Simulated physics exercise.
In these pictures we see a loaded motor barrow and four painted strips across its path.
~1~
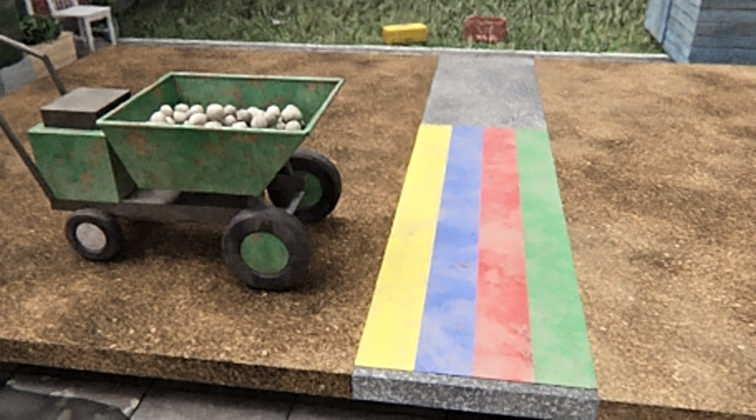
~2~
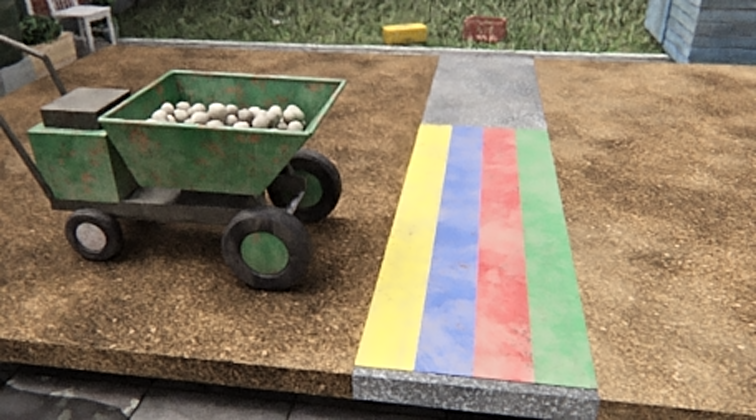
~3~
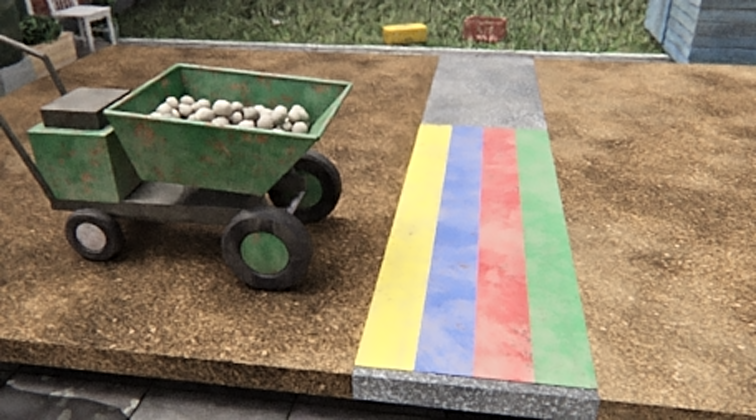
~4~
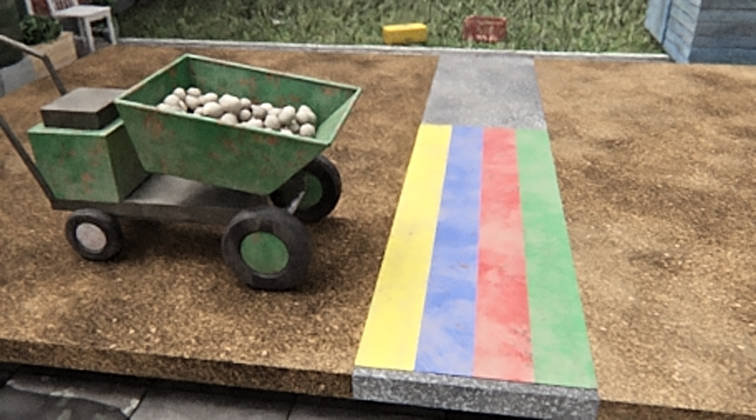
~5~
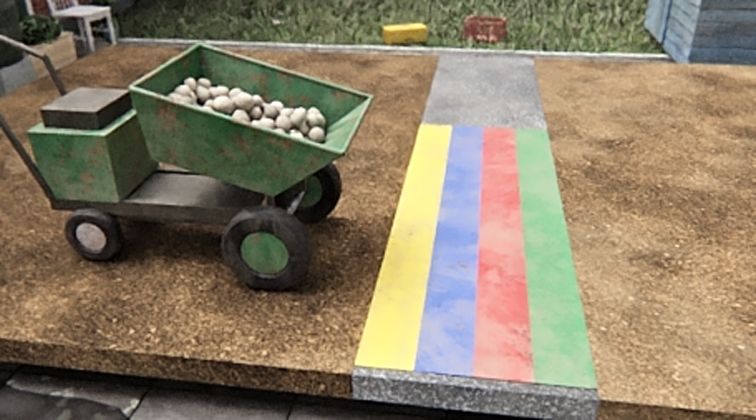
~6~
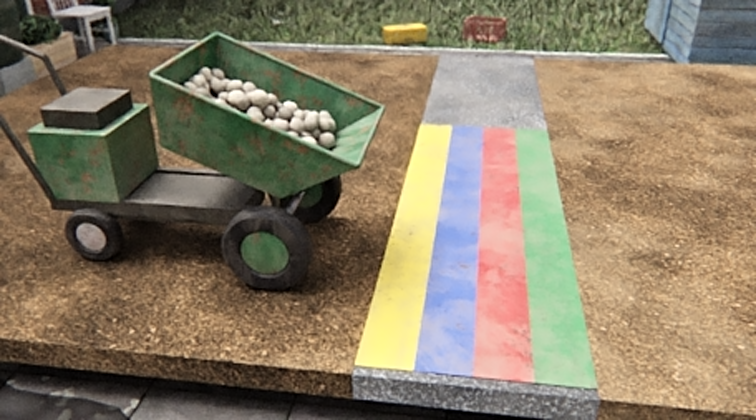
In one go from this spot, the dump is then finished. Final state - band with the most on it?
Blue band.
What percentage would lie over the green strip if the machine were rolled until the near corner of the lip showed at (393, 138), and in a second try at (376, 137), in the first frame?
Try 1: 30 %. Try 2: 30 %.
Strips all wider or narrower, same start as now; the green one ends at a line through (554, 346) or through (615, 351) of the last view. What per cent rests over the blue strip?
In order, 30 % and 30 %.
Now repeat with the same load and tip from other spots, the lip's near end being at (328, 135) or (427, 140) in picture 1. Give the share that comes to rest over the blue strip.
30 and 0 in a hundred, in that order.
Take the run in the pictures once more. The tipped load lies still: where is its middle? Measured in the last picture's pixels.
Roughly at pixel (466, 255).
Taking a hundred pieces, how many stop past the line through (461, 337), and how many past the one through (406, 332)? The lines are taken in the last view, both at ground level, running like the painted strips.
About 40 and 70 %.
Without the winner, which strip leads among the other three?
Following the top strip comes the strip in red.
Soon after the last picture, skip tipped steeply; all in the skip.
A little later, skip tipped right over; about two thirds in the skip; a small part over the yellow strip; about a quarter over the blue strip; a small part over the red strip.
Later still, skip tipped right over; about a quarter in the skip; a small part over the yellow strip; about a third over the blue strip; about a quarter over the red strip; a small part over the green strip; a stray few off the paint.
At rest, skip tipped right over; about a quarter in the skip; a small part over the yellow strip; about a third over the blue strip; about a quarter over the red strip; a small part over the green strip; a stray few off the paint.
